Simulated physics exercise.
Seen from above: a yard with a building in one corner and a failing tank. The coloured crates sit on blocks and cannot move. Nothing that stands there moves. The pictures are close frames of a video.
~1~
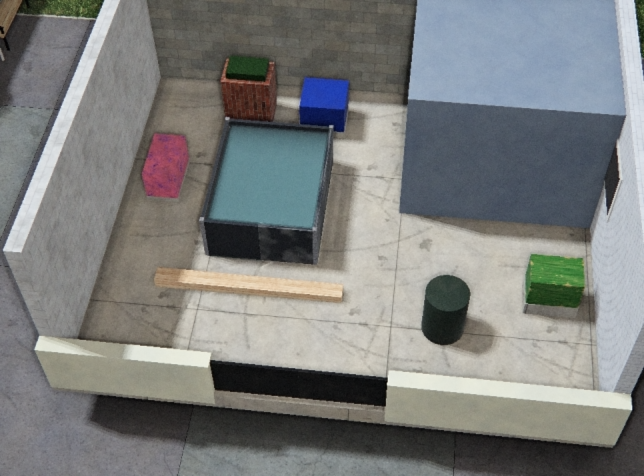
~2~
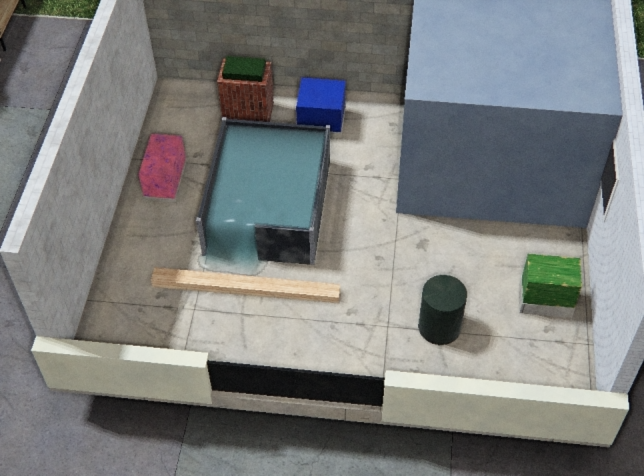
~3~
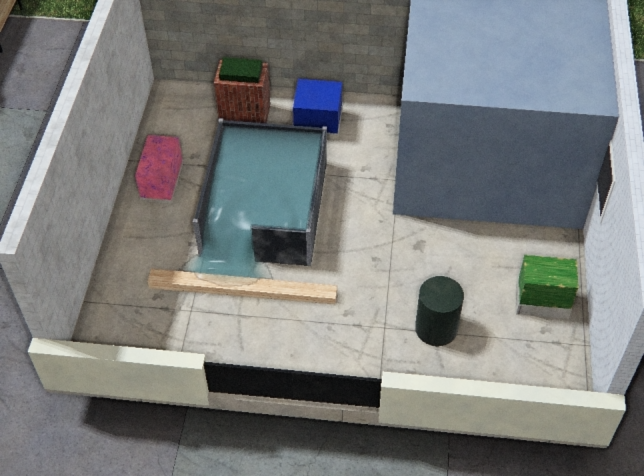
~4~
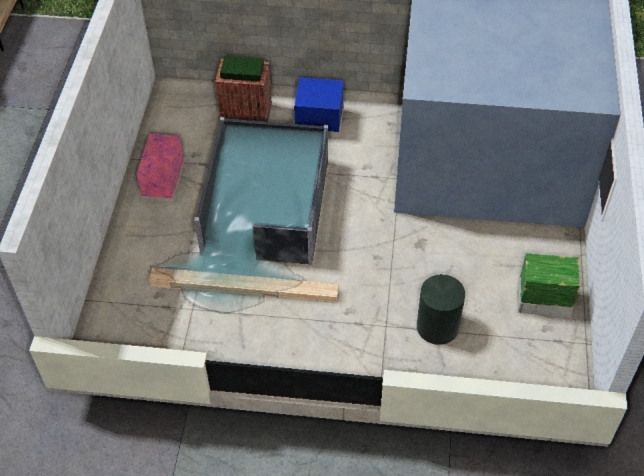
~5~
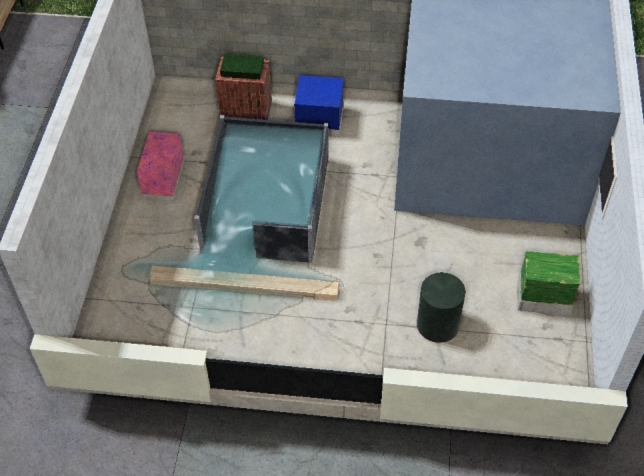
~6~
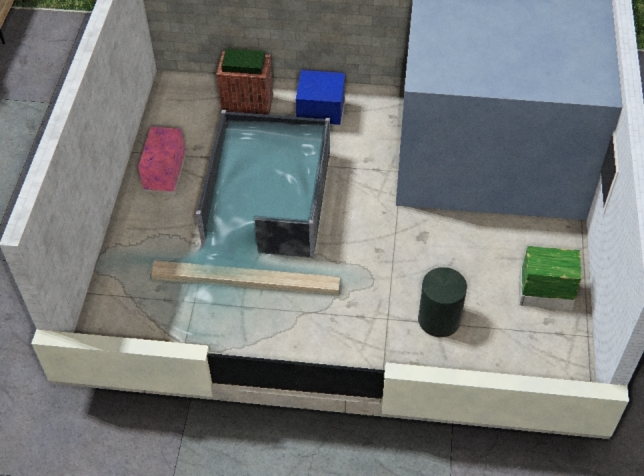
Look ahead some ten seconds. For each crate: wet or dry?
One by one: The green crate stays dry; the pink crate gets wet; the blue crate stays dry.
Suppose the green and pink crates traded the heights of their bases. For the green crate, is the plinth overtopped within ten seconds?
In short: The green crate is soaked.
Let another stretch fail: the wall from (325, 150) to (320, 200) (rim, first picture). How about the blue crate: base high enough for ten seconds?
Blue crate is wetted.
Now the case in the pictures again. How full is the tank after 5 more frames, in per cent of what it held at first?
Roughly 70 per cent.
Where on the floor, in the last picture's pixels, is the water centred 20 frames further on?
Close to (248, 256).
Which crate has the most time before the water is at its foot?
I say the one in blue.
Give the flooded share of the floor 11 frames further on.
Some 45 per cent.
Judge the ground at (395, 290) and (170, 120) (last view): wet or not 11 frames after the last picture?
In turn: Awash, no water.
A moment on, water covers 35 % of the floor; the green crate not reached, the pink crate not reached, the blue crate not reached.
Next, water covers 45 % of the floor; the green crate water round its plinth, the pink crate water round its plinth, the blue crate not reached.
Then, water covers 70 % of the floor; the green crate water round its plinth, the pink crate water round its plinth, the blue crate not reached.
Later, water covers 80 % of the floor; the green crate water round its plinth, the pink crate water round its plinth, the blue crate water round its plinth.
In the end, water covers 95 % of the floor; the green crate stayed above the water, the pink crate was topped, the blue crate stayed above the water.
